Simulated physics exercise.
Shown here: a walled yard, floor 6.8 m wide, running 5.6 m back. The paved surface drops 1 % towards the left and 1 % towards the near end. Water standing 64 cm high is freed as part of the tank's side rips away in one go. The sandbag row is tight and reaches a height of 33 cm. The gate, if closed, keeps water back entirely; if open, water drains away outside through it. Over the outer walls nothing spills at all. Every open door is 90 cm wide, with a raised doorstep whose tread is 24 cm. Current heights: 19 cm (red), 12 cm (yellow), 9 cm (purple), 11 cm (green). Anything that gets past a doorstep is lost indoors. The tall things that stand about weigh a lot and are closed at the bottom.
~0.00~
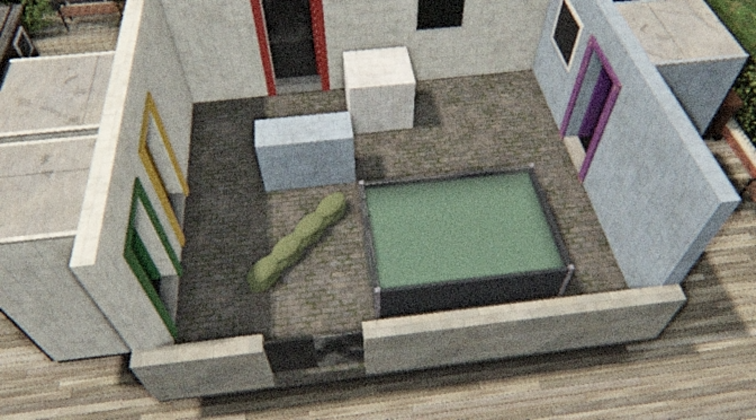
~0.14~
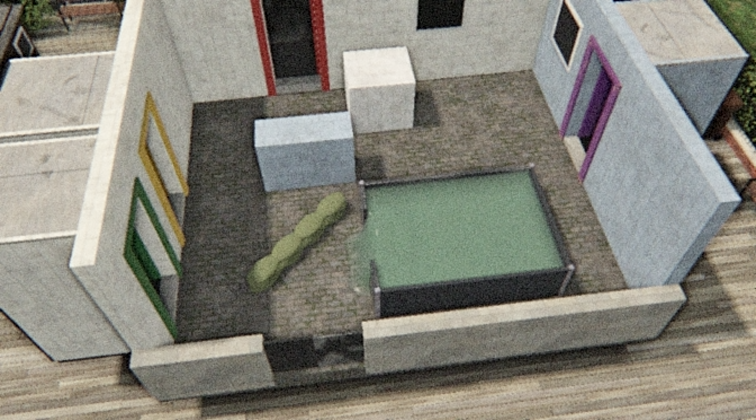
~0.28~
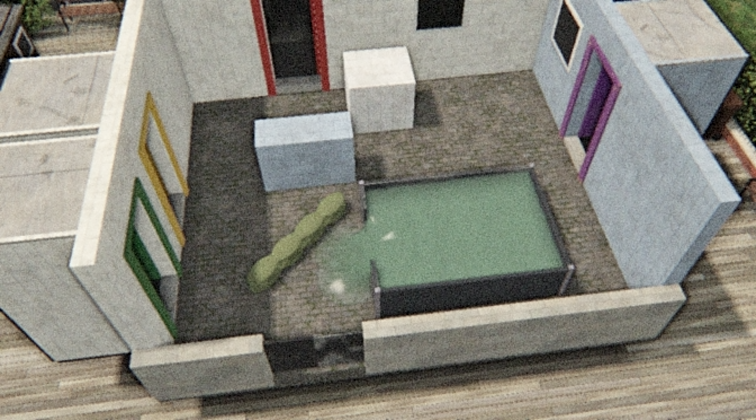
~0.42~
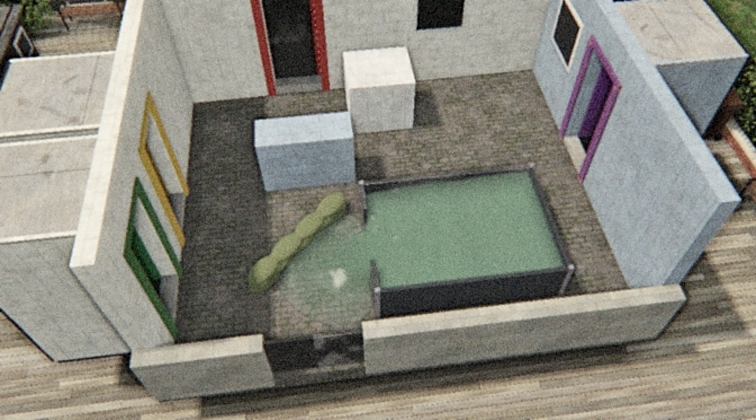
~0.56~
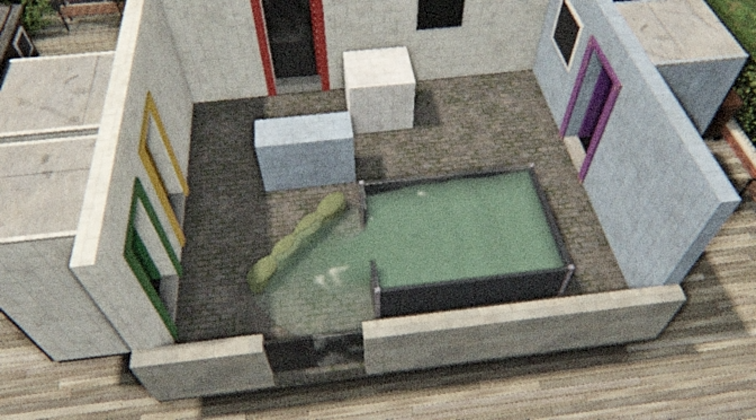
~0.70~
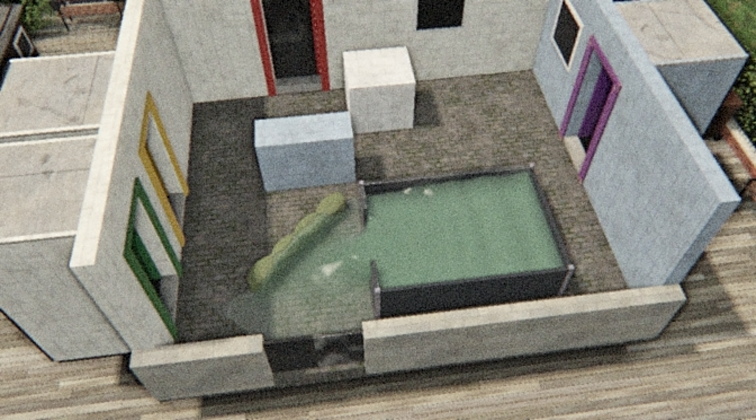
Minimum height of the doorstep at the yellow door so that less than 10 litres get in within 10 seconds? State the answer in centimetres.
Roughly 5.5 cm.
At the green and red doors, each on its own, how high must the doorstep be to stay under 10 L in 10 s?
You'd want some 27 cm at green and some 9.0 cm at red.
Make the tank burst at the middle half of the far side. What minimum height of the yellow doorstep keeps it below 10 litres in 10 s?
The answer is some 7.0 cm.
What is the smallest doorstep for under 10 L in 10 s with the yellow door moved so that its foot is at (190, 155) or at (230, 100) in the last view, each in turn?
First place around 13.5 cm, second around 19 cm.
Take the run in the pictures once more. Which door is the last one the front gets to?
The purple one.
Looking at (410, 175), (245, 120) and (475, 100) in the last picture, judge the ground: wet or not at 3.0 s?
In the order asked: Soaked, untouched, untouched.
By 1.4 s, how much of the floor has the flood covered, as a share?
About 20 per cent.
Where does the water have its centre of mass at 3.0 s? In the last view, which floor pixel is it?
(374, 268).
After 1.4 s water covers 20 % of the floor, deepest (55 cm) near (172, 375); it has not reached the yellow door.
After 3.0 s water covers 40 % of the floor, deepest (46 cm) near (186, 373); 7 cm at the yellow door, 0 litres in over its 12 cm doorstep.
After 10.0 s water covers 95 % of the floor, deepest (19 cm) near (172, 375); 6 cm at the yellow door, 0 litres in over its 12 cm doorstep.
At the yellow door as built, the water arrived by 2.4 s and peaked near 9 cm at 4.2 s.
With a doorstep of 4.5 cm, 18 litres would have come in within the 10 s; with 6 cm, 5 litres. So under 10 litres takes about 5.5 cm.
